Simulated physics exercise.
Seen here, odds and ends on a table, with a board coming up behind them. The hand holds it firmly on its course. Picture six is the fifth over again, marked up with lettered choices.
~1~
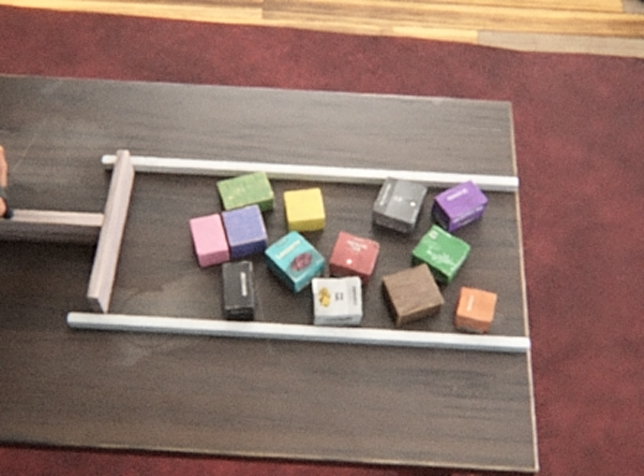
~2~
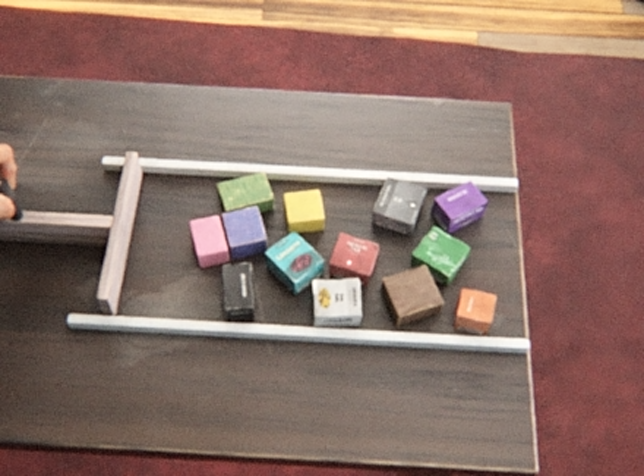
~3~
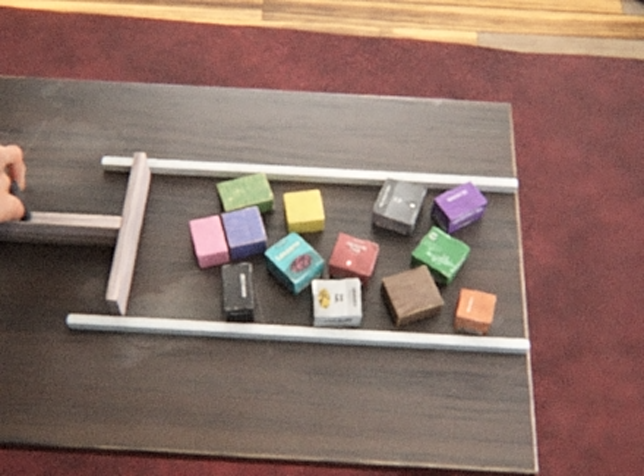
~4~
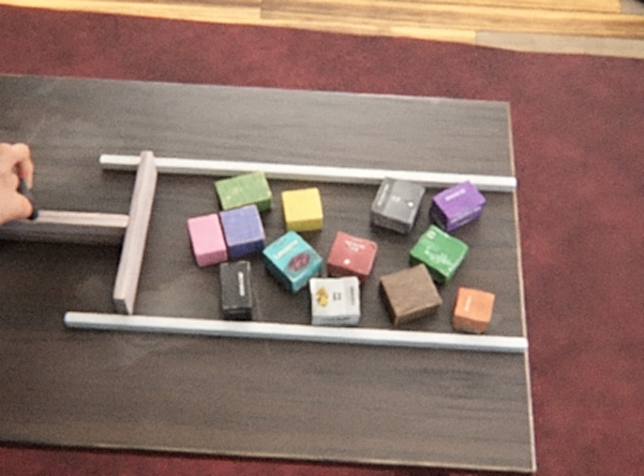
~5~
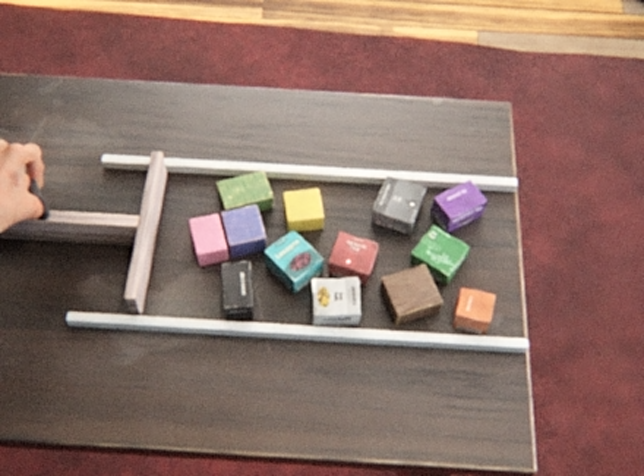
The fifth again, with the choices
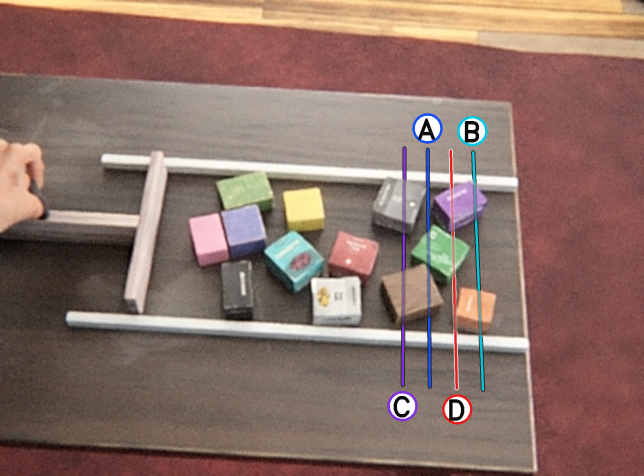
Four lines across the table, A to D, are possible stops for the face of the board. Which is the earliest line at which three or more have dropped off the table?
C is the first line that does it.
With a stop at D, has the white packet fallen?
No.
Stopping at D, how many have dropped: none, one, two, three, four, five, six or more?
In all, six or more.
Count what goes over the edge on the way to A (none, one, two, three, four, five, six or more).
By then, five.
On the copy, A at (429, 259); B at (478, 262); C at (404, 257); D at (454, 260).
On C. First, board (238, 227); green block (279, 196); black box (253, 293).
Then, board (331, 232); purple packet (498, 204); green box (467, 254).
Finally, board (402, 236); orange packet over the edge; purple packet over the edge; three fallen.
By contrast, A drops five, but is farther than needed; B drops ten, but is farther than needed; D drops seven, but is farther than needed.
